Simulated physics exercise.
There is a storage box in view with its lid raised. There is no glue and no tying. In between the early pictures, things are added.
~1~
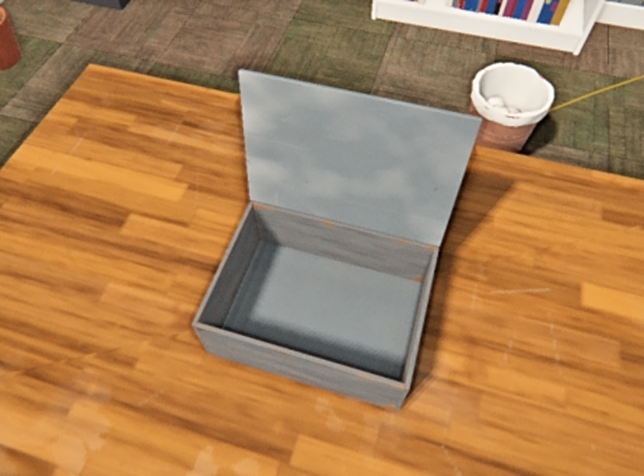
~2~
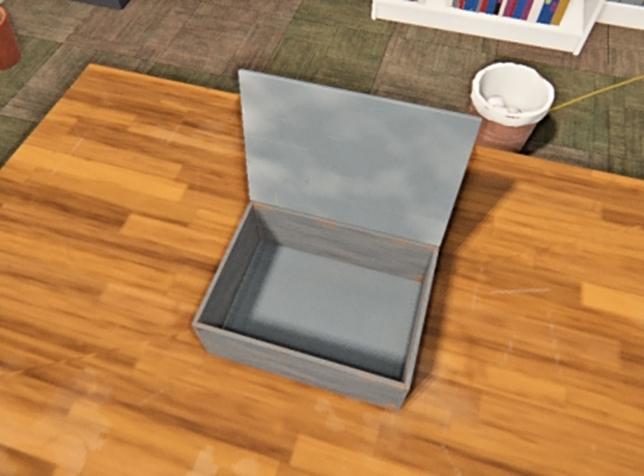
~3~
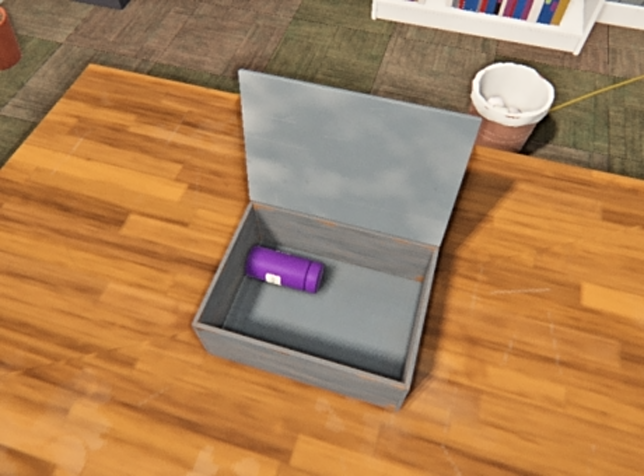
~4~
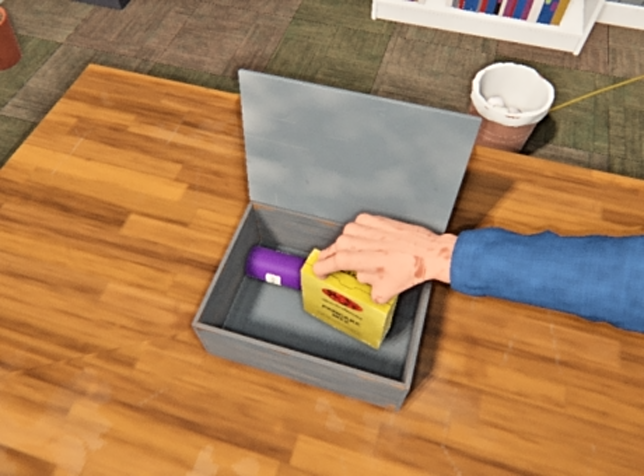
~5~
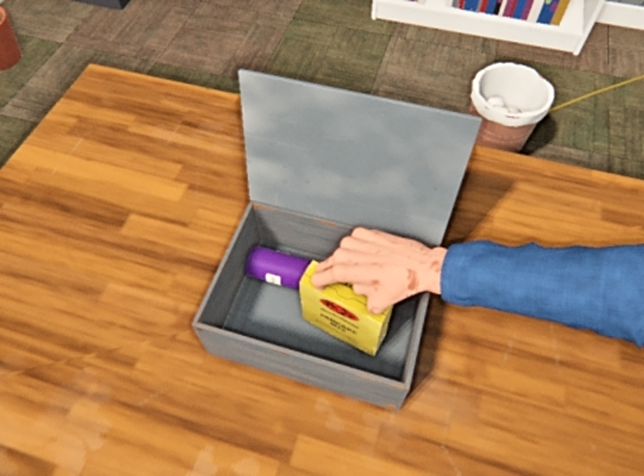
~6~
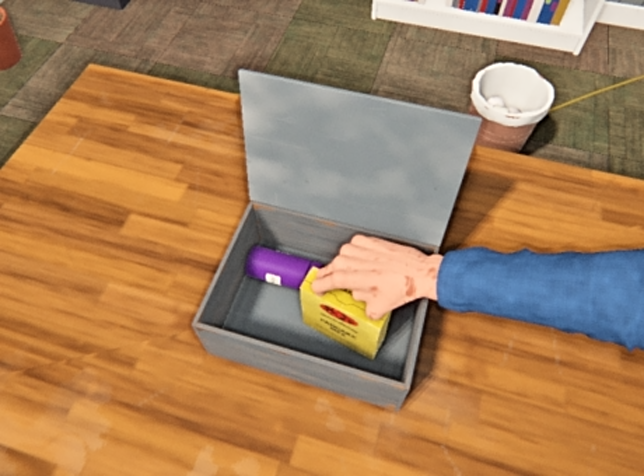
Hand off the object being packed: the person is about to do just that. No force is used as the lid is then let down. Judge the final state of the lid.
The lid is not fully down.
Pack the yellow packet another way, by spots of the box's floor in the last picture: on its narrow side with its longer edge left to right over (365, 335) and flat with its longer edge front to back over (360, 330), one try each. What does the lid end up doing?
Lid: First try open, second try closed.
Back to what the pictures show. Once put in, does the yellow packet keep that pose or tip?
Observation: It keeps the set orientation.
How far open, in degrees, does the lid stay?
About 10°.
Then, 1.20 s after the last picture, lid starting down.
Then, 1.50 s after the last picture, lid 66° above the rim.
Then, 1.80 s after the last picture, lid 35° above the rim.
Then, 1.90 s after the last picture, lid 22° above the rim.
At rest, lid 11° above the rim; both in place. Seen from the same camera at the end, yellow packet near (344, 315).
